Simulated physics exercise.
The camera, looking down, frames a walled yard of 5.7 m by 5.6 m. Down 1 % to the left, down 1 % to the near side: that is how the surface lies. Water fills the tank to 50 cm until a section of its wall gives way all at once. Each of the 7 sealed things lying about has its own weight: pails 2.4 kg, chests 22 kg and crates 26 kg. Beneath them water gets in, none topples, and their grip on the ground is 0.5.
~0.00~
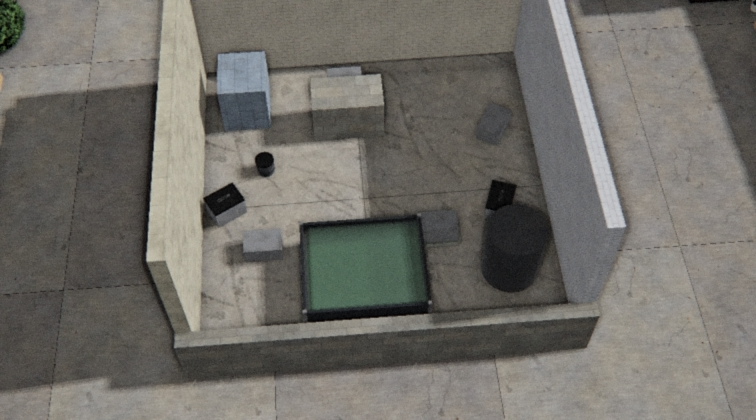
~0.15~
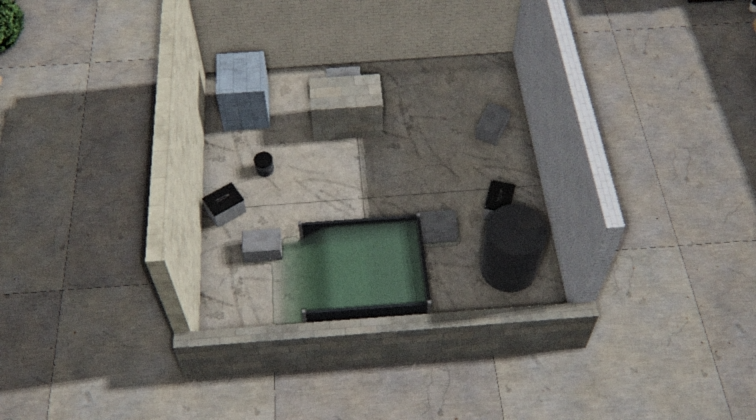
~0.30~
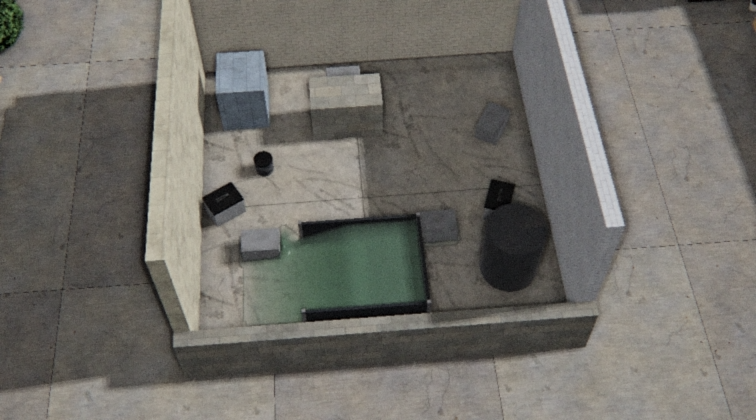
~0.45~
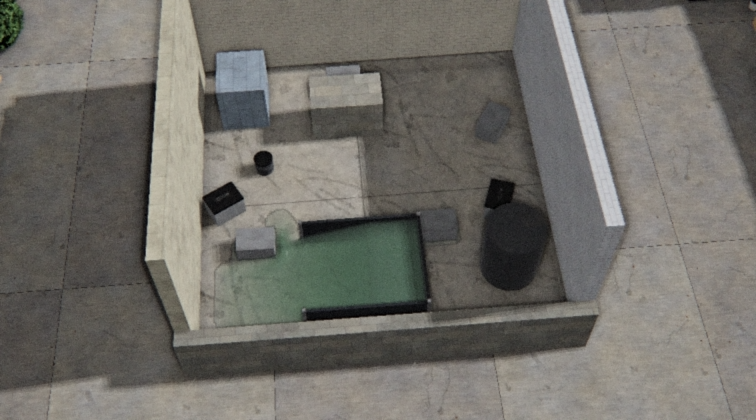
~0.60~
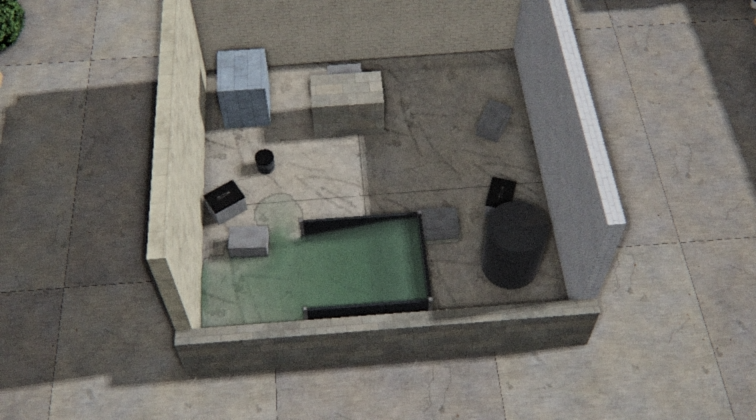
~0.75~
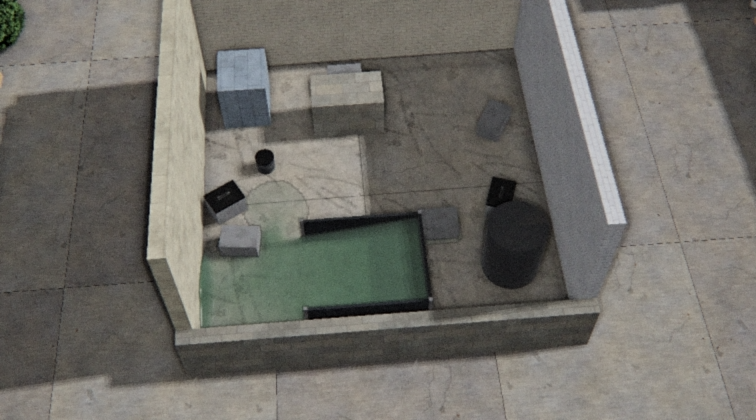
At the start, green water sits inside a dark-rimmed rectangular enclosure near the front wall of a walled yard scattered with boxes. The water then spreads out through the left side, reaching the left wall and curling behind a small grey block, which shifts slightly left while the other objects stay put.
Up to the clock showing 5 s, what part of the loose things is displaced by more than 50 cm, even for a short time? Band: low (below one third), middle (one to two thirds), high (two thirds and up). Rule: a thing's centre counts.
Middle.
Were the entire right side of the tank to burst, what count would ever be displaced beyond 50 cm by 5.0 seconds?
Then 3.
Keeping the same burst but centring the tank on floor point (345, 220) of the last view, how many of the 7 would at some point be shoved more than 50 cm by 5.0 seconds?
That gives 3 of them.
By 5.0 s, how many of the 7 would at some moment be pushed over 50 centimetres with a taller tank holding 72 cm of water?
So the tally would be 3.
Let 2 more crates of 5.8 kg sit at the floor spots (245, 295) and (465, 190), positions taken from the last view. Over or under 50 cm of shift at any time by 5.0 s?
Result, in sequence: Exceeded / not exceeded.
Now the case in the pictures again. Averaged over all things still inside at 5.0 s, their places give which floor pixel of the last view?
I'd say about (381, 135) in the last view.
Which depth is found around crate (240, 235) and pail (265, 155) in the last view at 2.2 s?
First roughly 13 cm, second roughly 3 cm.
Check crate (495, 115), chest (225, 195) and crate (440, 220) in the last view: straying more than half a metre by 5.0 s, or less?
Well, in that order it's not reaching it, topping it, not reaching it.
After 1.1 s 1 of 7 are over 50 cm from their spots; 0 afloat.
After 2.2 s 2 of 7 are over 50 cm from their spots; 0 afloat.
After 3.5 s 3 of 7 are over 50 cm from their spots; 0 afloat.
After 5.0 s 3 of 7 are over 50 cm from their spots, and 3 have been at some point; 2 afloat.
